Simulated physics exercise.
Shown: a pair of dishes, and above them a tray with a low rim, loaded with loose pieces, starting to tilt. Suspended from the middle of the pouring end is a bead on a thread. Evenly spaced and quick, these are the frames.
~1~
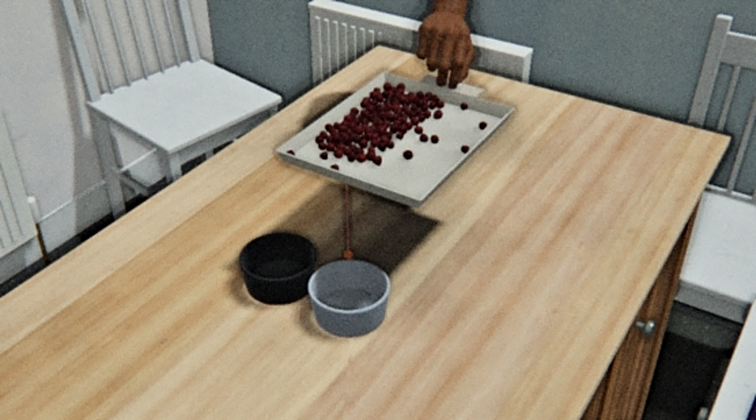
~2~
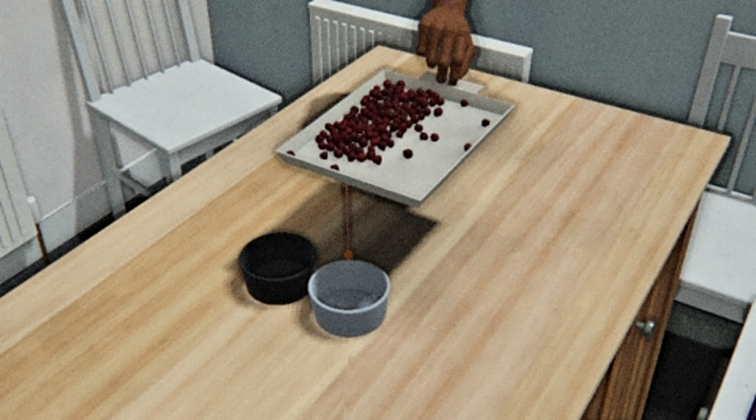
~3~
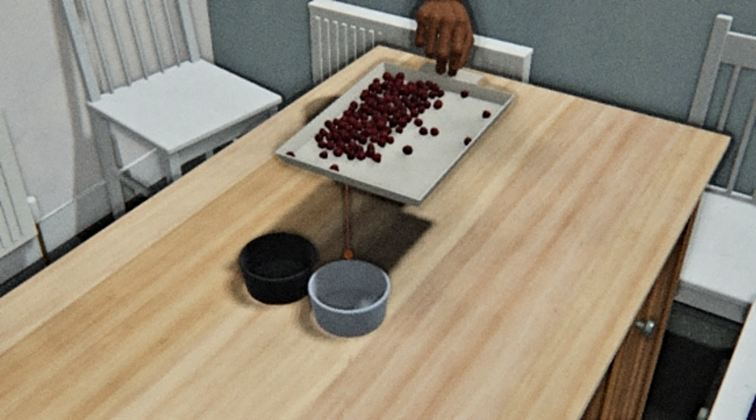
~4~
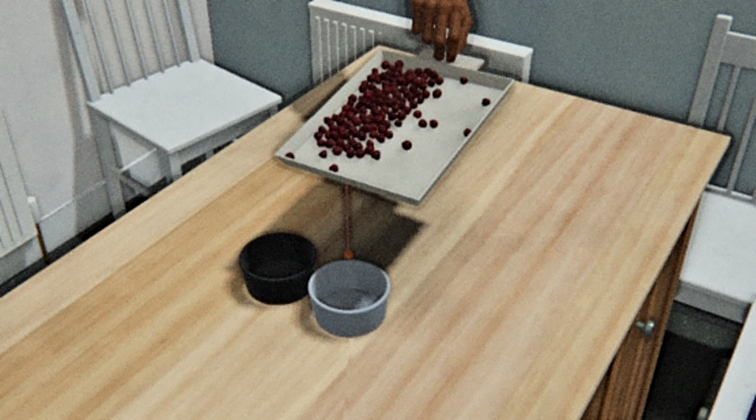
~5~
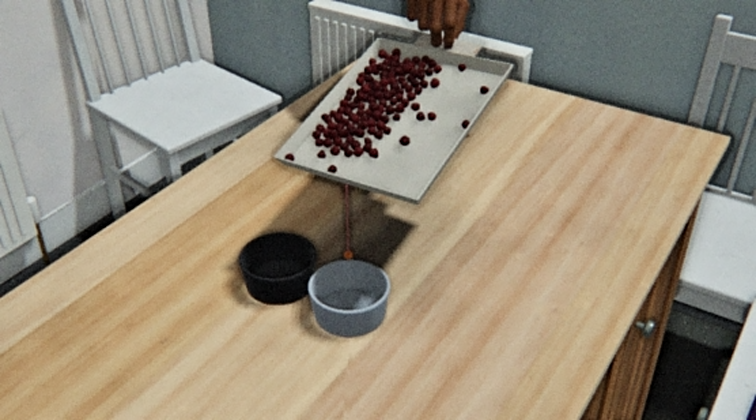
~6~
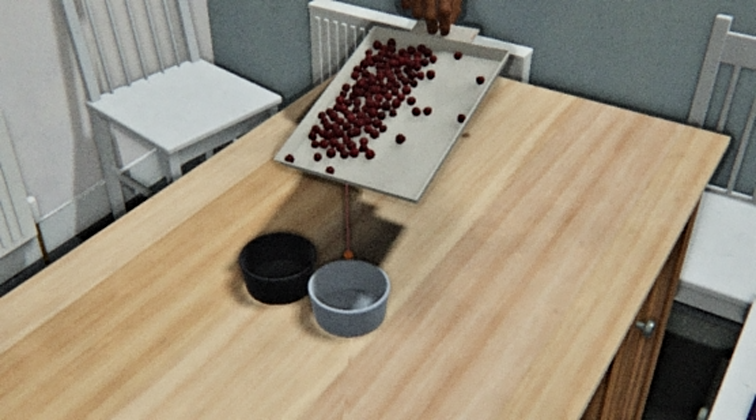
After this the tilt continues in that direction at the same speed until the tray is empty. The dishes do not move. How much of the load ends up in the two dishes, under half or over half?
Most gets caught.
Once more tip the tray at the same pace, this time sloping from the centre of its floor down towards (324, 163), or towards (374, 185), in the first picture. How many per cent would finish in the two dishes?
Respectively 90 and 40 in a hundred.
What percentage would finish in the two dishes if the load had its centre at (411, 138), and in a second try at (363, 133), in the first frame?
About 80 % and 70 %.
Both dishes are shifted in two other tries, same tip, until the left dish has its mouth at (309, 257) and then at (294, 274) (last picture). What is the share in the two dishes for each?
Trial 1 around 40 percent, trial 2 around 60 percent.
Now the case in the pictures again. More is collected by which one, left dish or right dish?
Winner: The left side.
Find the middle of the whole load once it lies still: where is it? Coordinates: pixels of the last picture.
Resting centre, last frame: Roughly (288, 284).
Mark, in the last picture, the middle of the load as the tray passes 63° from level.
The middle of the pieces shows up near (315, 159).
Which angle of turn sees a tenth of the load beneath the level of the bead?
Somewhere around 70 degrees.
Shortly afterwards, tray tipped steeply; the bulk on the tray; only a few in the right dish; only a few in the left dish; only a few outside both; a little in the air.
Next, tray tipped right over; a little on the tray; near a quarter in the right dish; near half in the left dish; near a quarter outside both; a little in the air.
Some moments later, tray tipped past a quarter turn; near a quarter in the right dish; near half in the left dish; near a quarter outside both.
In the end, tray tipped past a quarter turn; near a quarter in the right dish; near half in the left dish; near a quarter outside both.
